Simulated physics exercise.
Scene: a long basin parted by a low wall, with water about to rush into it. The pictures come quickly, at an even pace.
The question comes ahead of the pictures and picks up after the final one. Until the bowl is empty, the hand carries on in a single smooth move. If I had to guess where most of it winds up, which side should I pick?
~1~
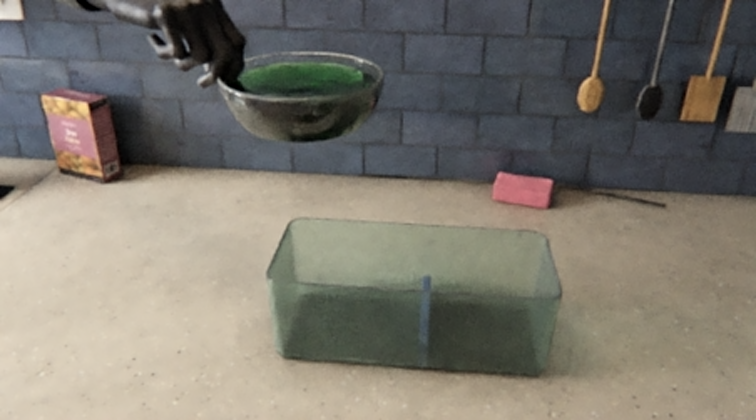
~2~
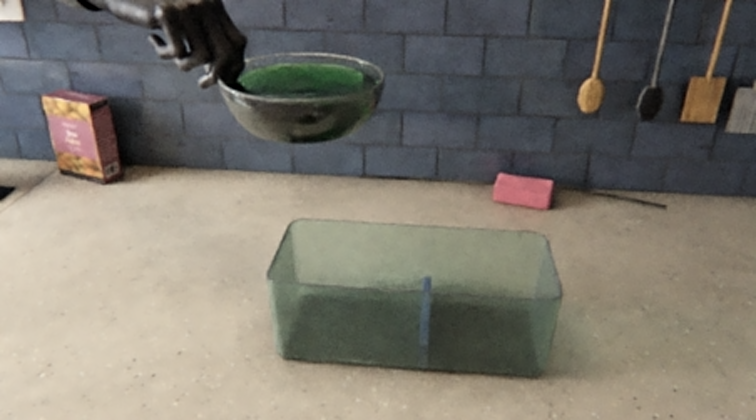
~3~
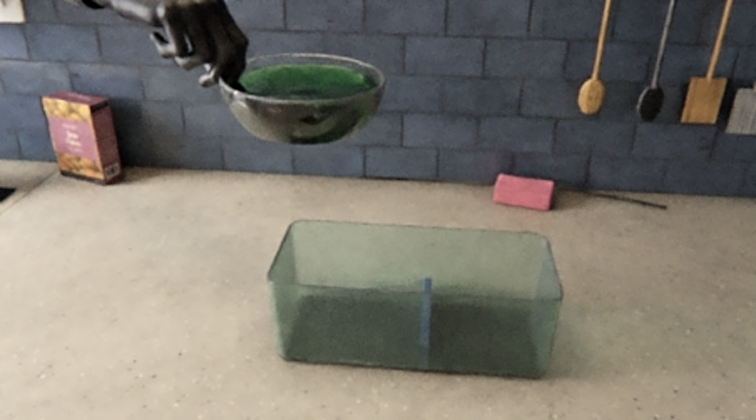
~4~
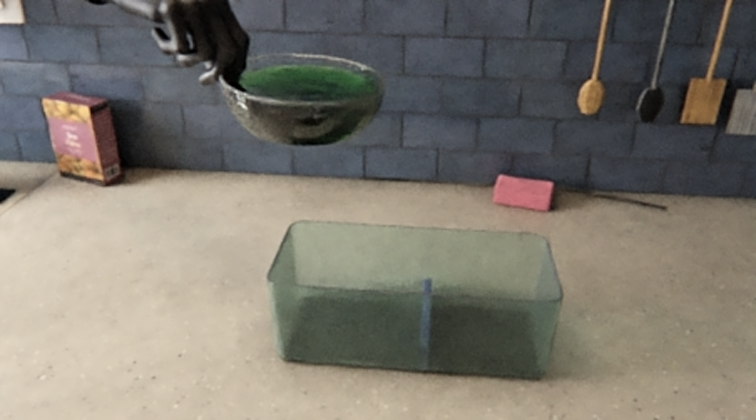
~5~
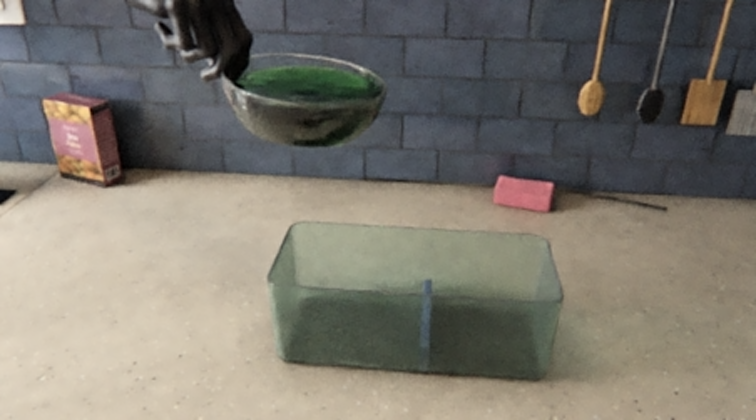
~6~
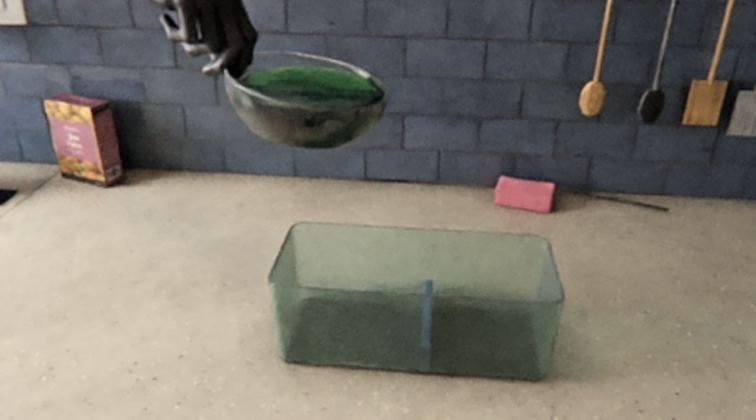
Pick the right side.
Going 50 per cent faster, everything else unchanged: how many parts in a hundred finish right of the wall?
Close to 55 per cent.
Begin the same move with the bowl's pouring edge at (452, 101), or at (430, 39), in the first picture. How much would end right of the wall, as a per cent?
First about 80, then 80 per cent.
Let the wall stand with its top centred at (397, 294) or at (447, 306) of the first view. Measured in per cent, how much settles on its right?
Estimated: 85 % first, 45 % second.
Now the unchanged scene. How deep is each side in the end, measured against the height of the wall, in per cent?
On the left it's around 30 per cent; on the right, 70 per cent.
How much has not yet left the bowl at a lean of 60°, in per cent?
I'd reckon near 40 percent is still held at that tilt.
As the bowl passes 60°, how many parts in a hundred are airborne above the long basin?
45 in a hundred.
A moment on, the tilt is 60° and 39 per cent is still to pour, 3 is left of the wall and 12 right of it.
Next, the tilt is 91° and 3 per cent is still to pour, 23 is left of the wall and 63 right of it.
Then the tilt is 96° and 0 per cent is still to pour, 34 is left of the wall and 63 right of it.
Later the tilt is 96° and 0 per cent is still to pour, 36 is left of the wall and 61 right of it.
Finally, 36 per cent lies left of the wall, 61 right of it and 3 outside.
